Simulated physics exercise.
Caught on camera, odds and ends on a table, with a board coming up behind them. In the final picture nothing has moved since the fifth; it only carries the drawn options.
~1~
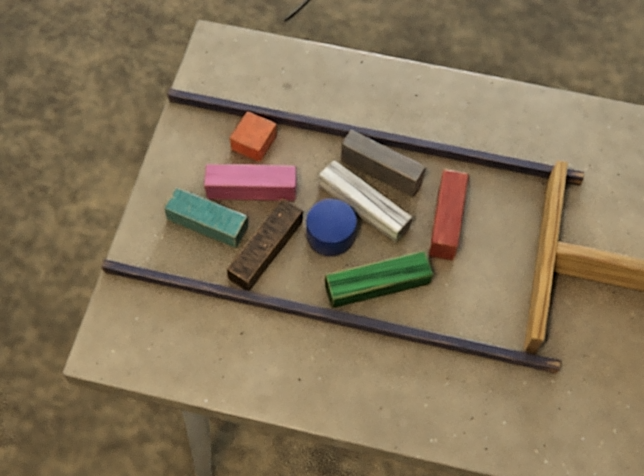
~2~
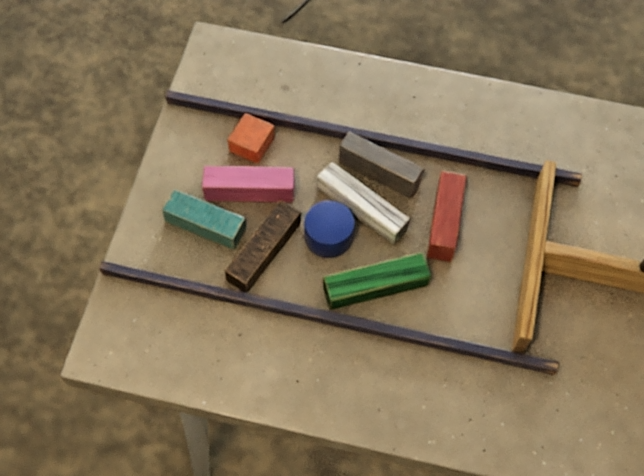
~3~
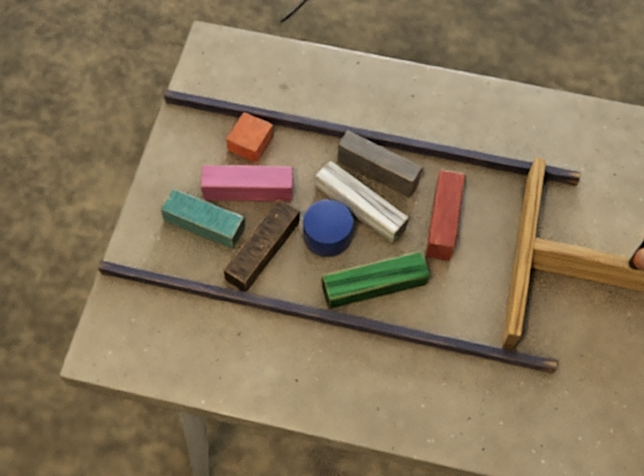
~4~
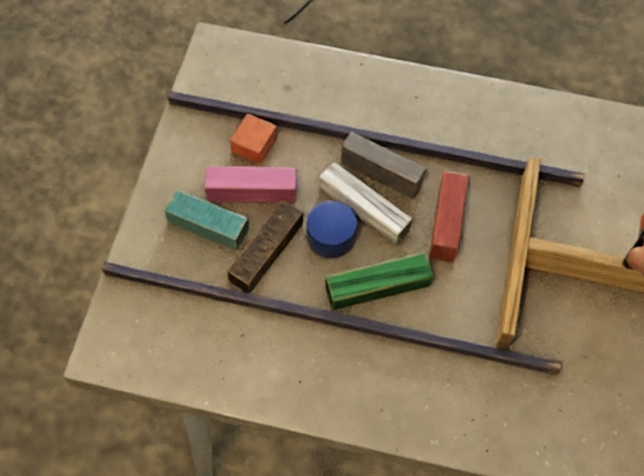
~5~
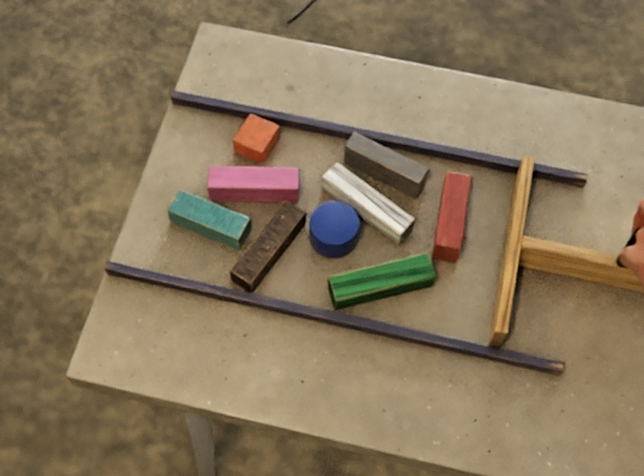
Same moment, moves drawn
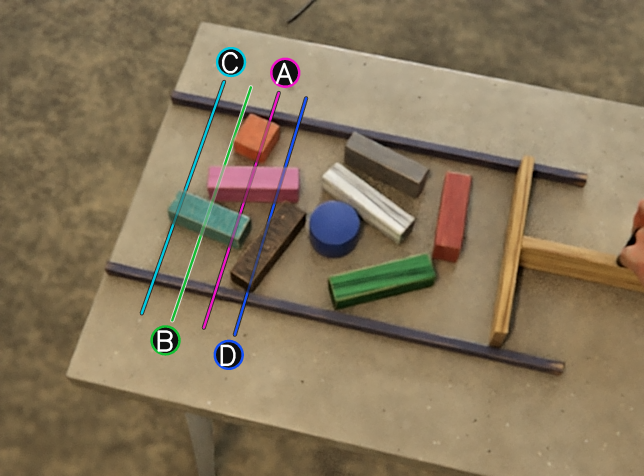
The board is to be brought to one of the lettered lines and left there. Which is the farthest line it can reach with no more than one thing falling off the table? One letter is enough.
It should halt at D.
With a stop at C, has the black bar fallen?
Yes.
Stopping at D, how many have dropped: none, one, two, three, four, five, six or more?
By then, one.
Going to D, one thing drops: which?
The turquoise bar.
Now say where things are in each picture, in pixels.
The first picture shows black bar (266, 244); blue tin (331, 228); white stick (365, 201).
The second picture shows board (540, 245); grey bar (380, 165).
The third picture shows board (528, 242); red bar (445, 215).
The fourth picture shows board (523, 241); pink stick (251, 185).
The fifth picture shows board (516, 240); black bar (269, 246); blue tin (334, 230); white stick (368, 203).
On the marked copy, A at (244, 202); B at (214, 196); C at (186, 190); D at (273, 209).
With D. Early on, board (427, 221); grey bar (364, 160); green stick (355, 278).
Further on, board (339, 202); turquoise bar (175, 210); orange block (226, 131).
At the end, board (277, 189); turquoise bar over the edge; orange block (170, 118); one fallen.
As for the rest, A drops three; B drops four; C drops seven.
